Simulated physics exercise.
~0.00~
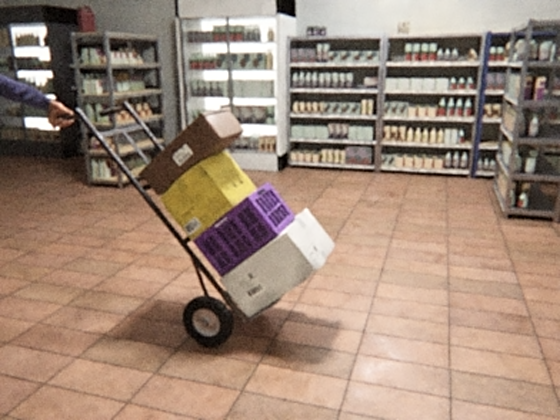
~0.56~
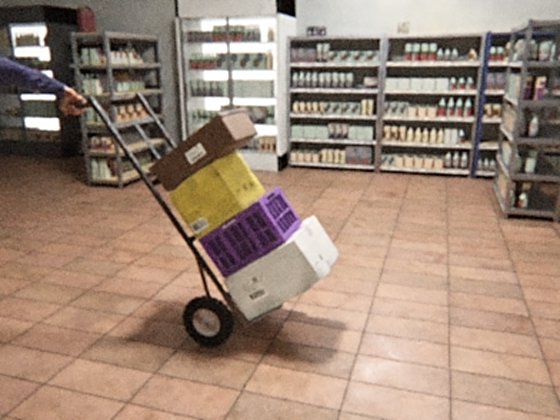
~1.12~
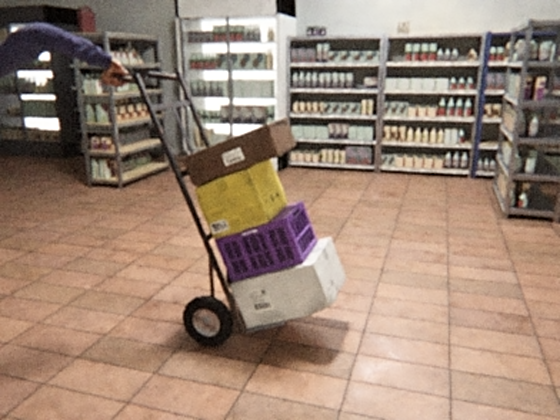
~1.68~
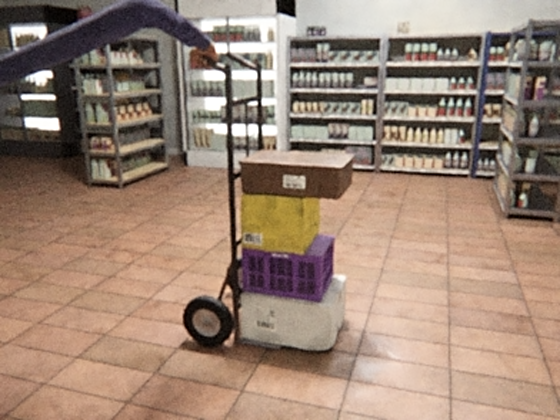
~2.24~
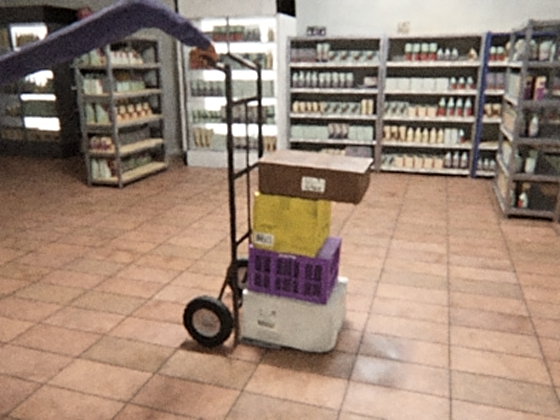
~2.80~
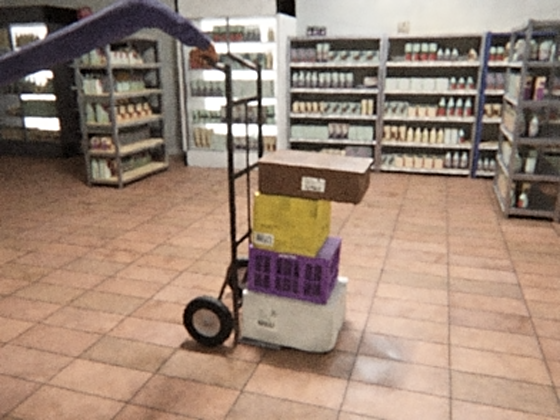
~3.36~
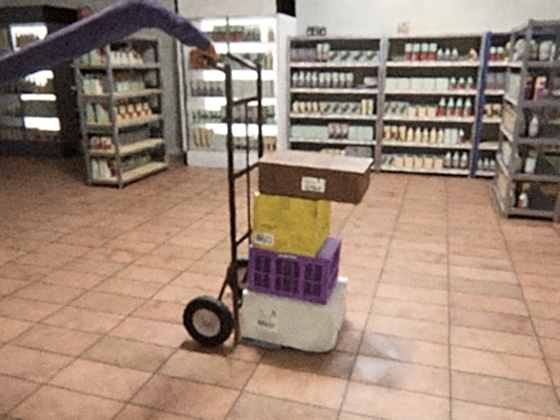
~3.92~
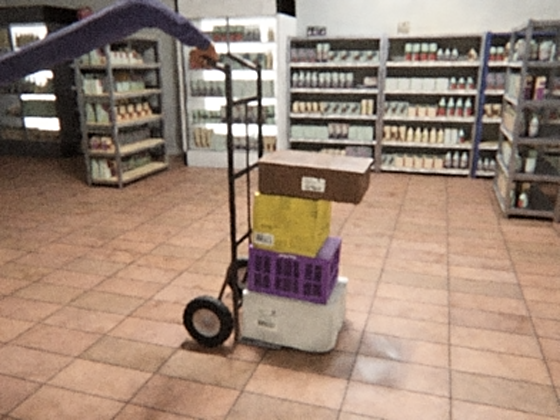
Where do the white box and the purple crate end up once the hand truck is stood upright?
They both keep their places at the bottom of the stack, with the purple crate still on top of the white box.
